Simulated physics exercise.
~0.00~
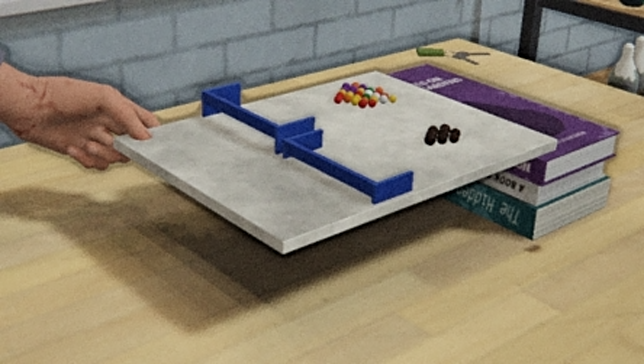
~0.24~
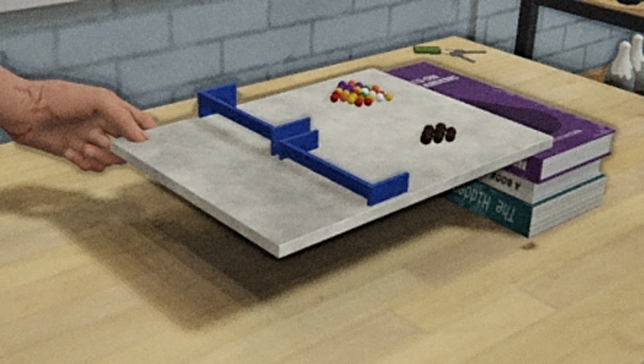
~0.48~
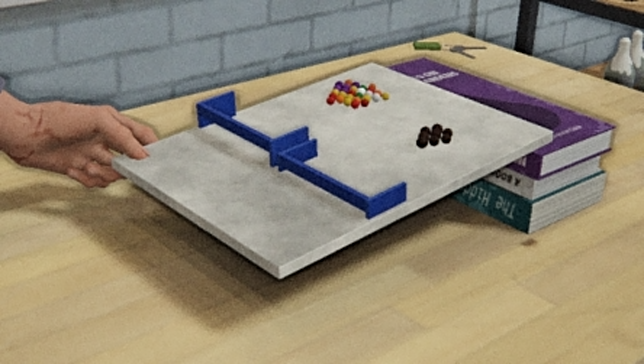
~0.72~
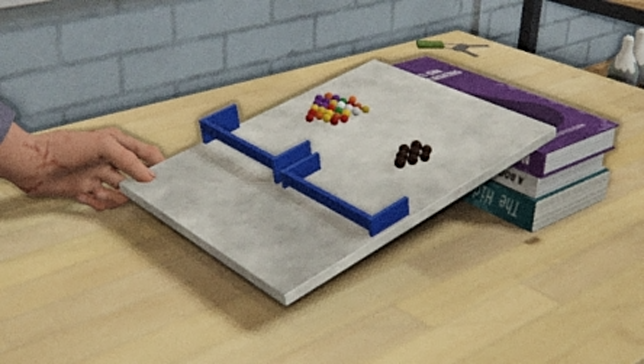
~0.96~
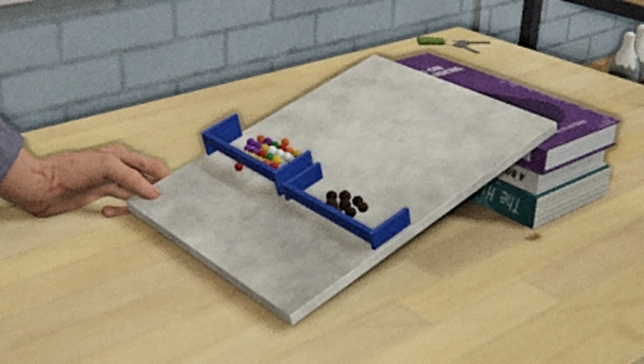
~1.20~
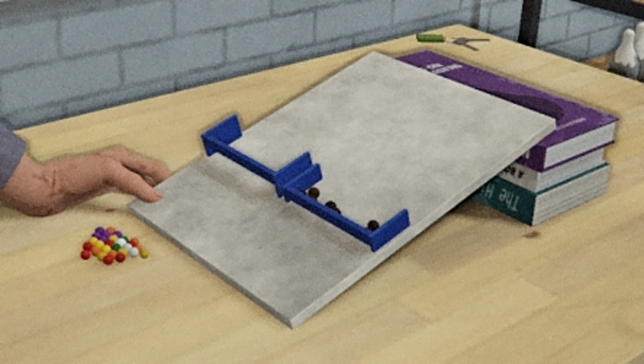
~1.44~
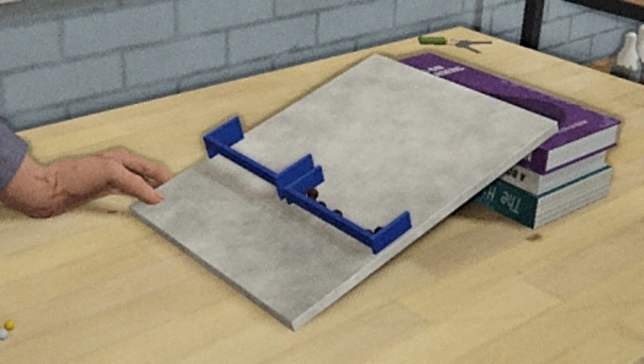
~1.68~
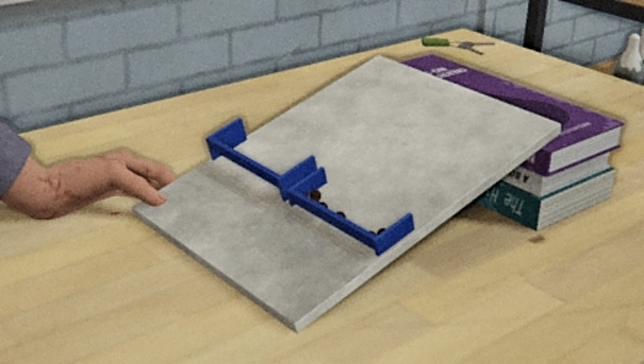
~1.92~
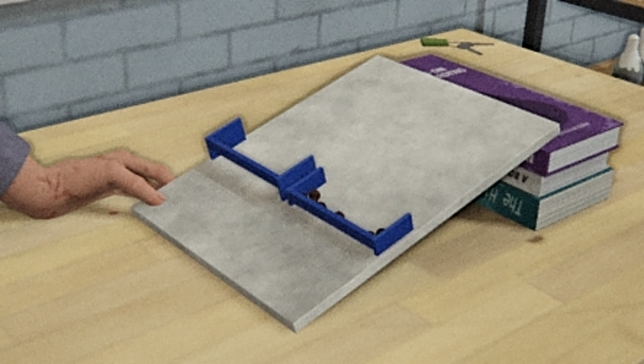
A hand lowered its end of a grey board propped on some books, and both clusters of small balls rolled down toward the blue gates. The colourful ones slipped under theirs, onto the table and out of view, while the dark ones stayed trapped.
